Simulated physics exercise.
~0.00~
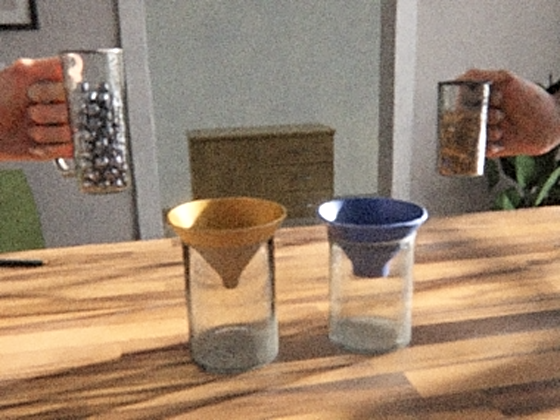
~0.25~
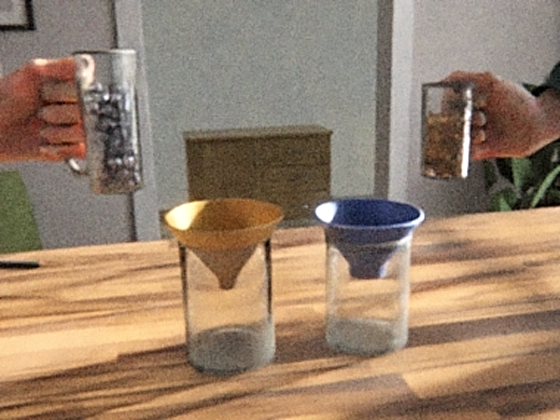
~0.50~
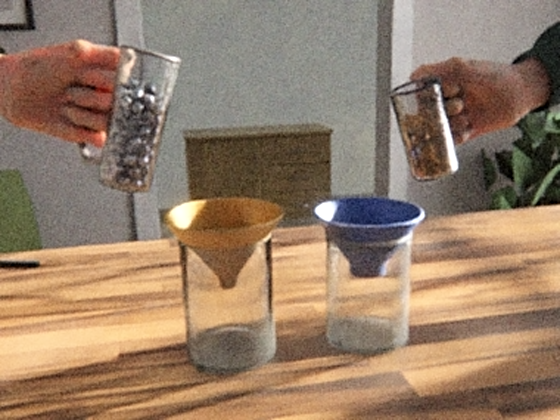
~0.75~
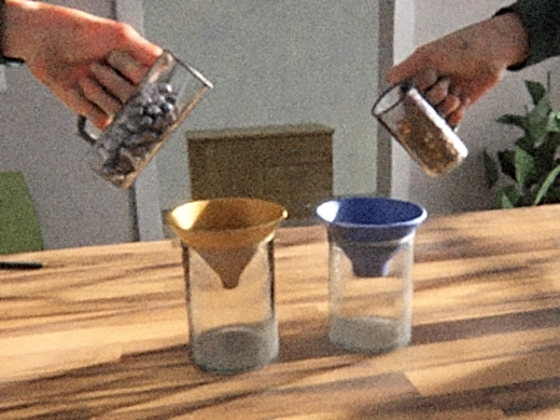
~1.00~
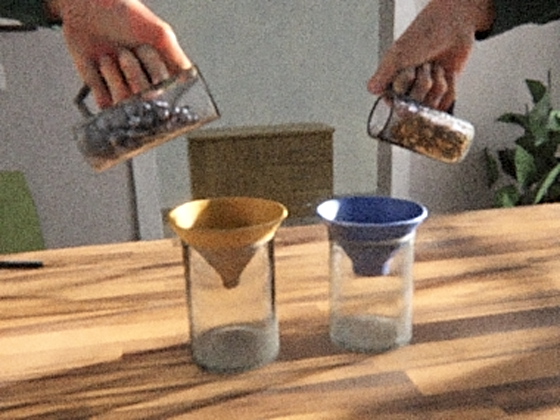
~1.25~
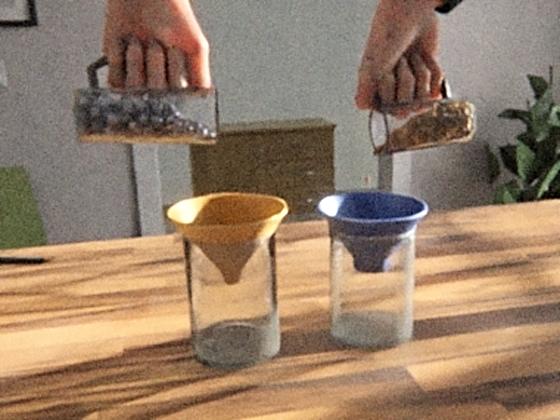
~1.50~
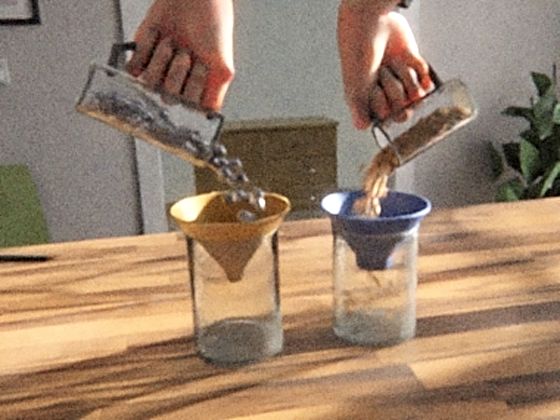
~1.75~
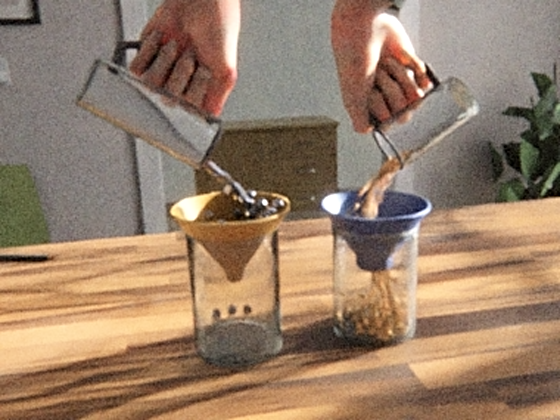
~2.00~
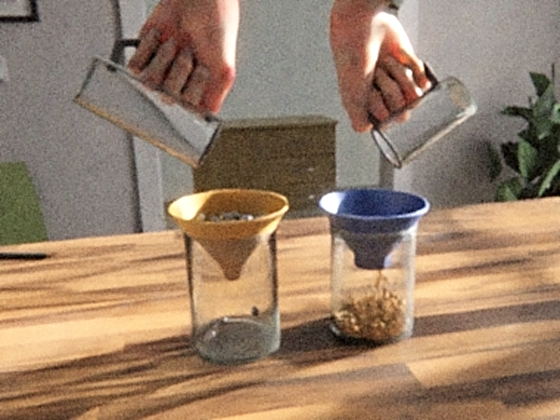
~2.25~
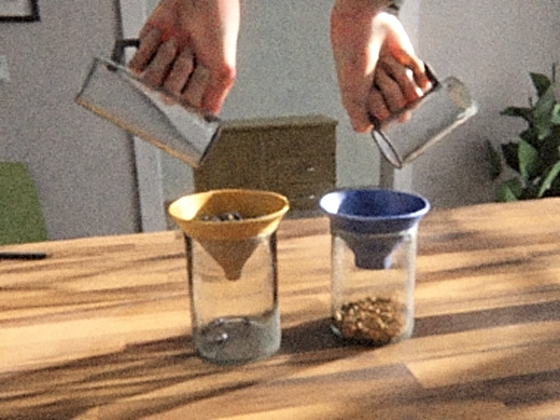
Two hands empty cups into funnels; the left orange one clogs, the right blue one drains.
